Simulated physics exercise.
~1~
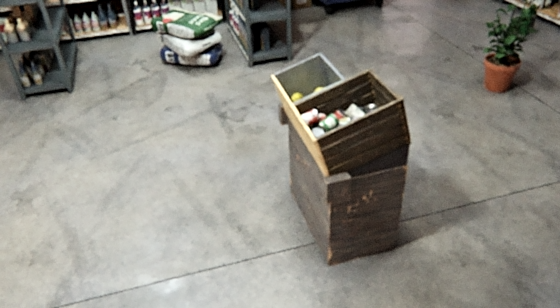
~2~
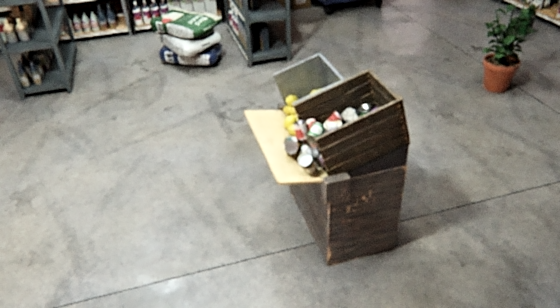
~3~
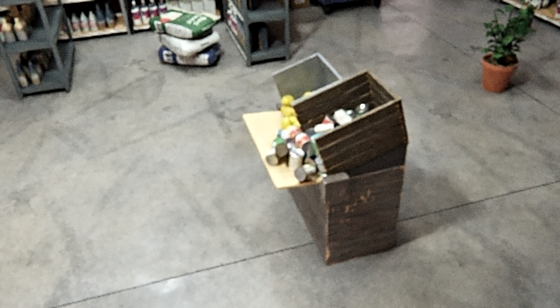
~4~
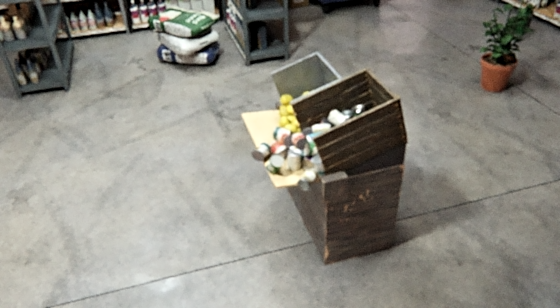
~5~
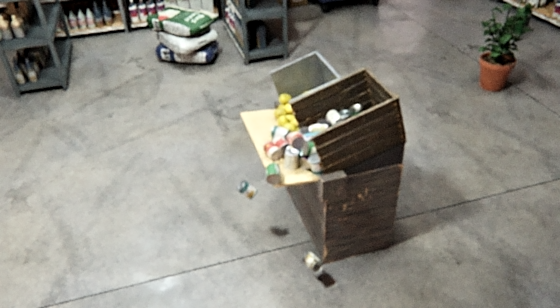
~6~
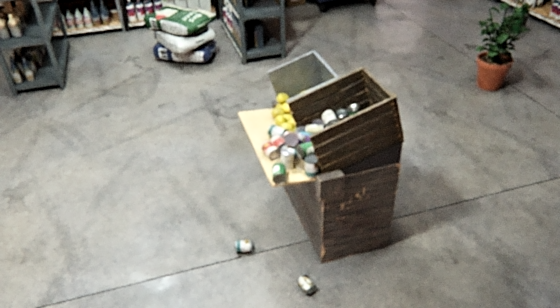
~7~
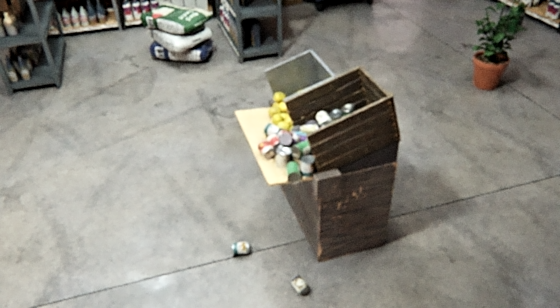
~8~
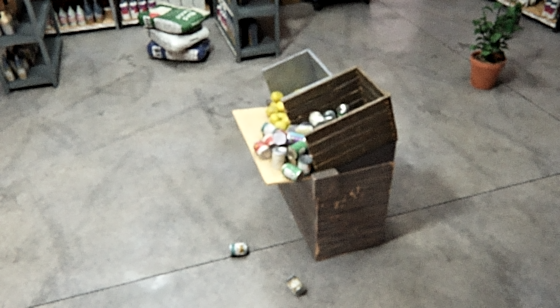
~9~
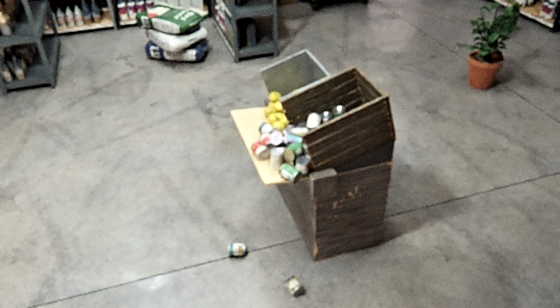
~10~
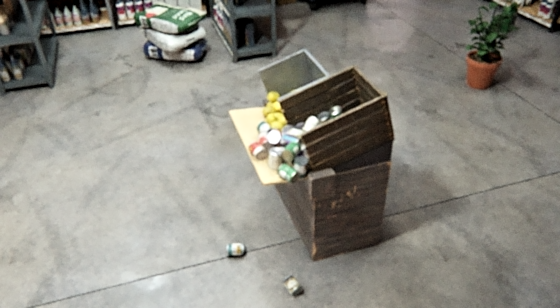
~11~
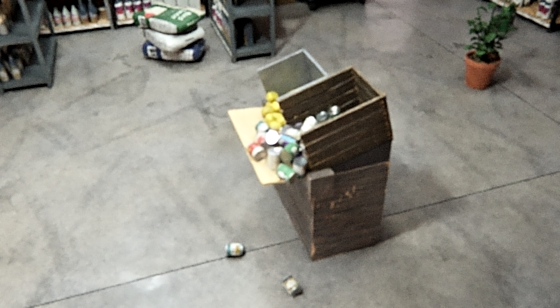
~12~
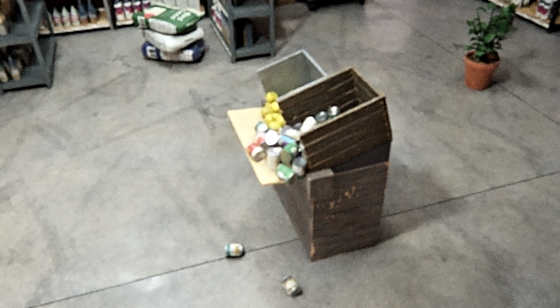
A brown wooden stand holds a dark slatted bin of small tins and a grey bin of yellow lemons on a concrete shop floor, seen from above, with shelves and stacked sacks behind and a potted plant at the right. The pale front flap swings down to the left, and tins and lemons slide out onto it. They pile up on the open flap, then two tins drop over its edge to the floor. The view pans slightly right as the heap settles, leaving the two tins lying on the concrete and the lemons still up on the stand.
